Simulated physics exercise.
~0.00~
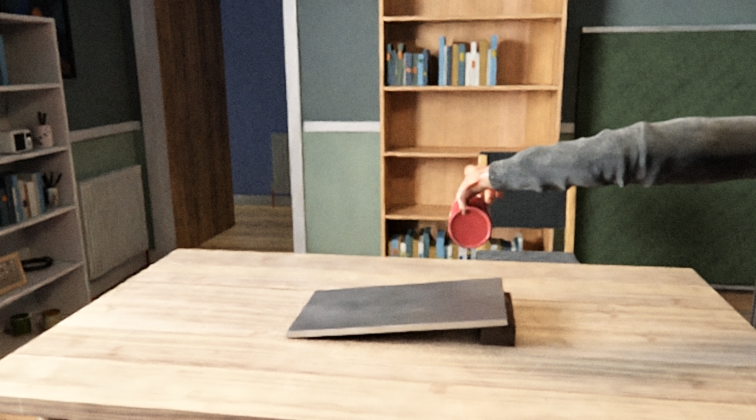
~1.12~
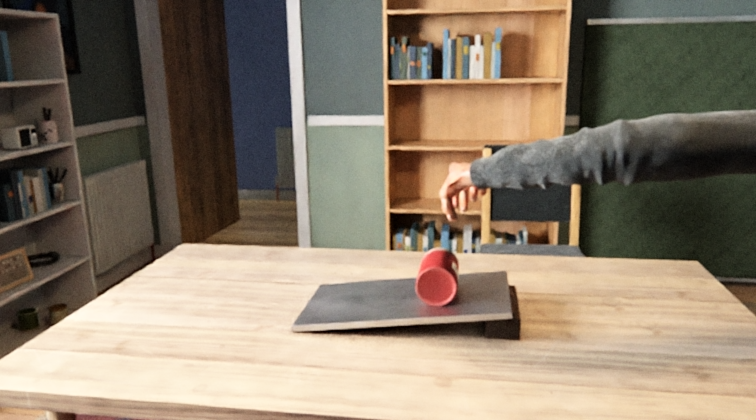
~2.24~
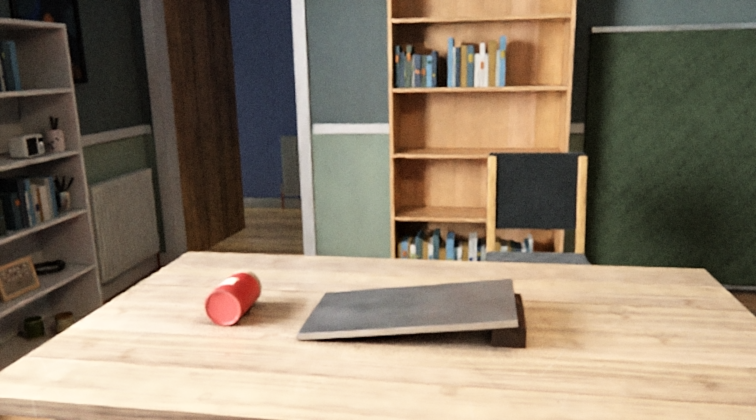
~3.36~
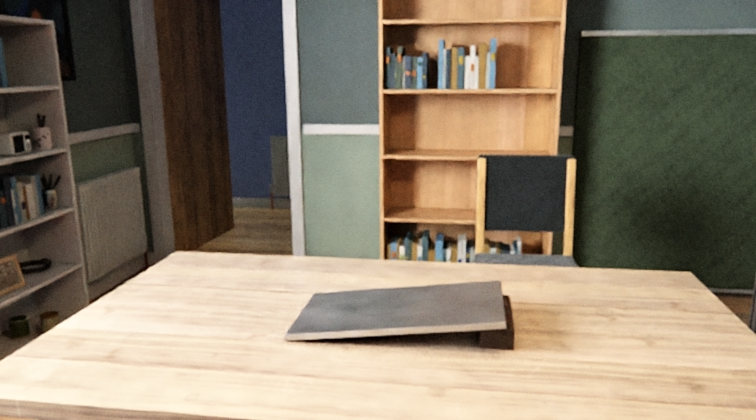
An arm reached in from the right and let go of a red jar on its side on a gray board propped on a block, then drew back. The jar rolled down to the left, continued across the wooden table and went out of view, leaving the board in place.
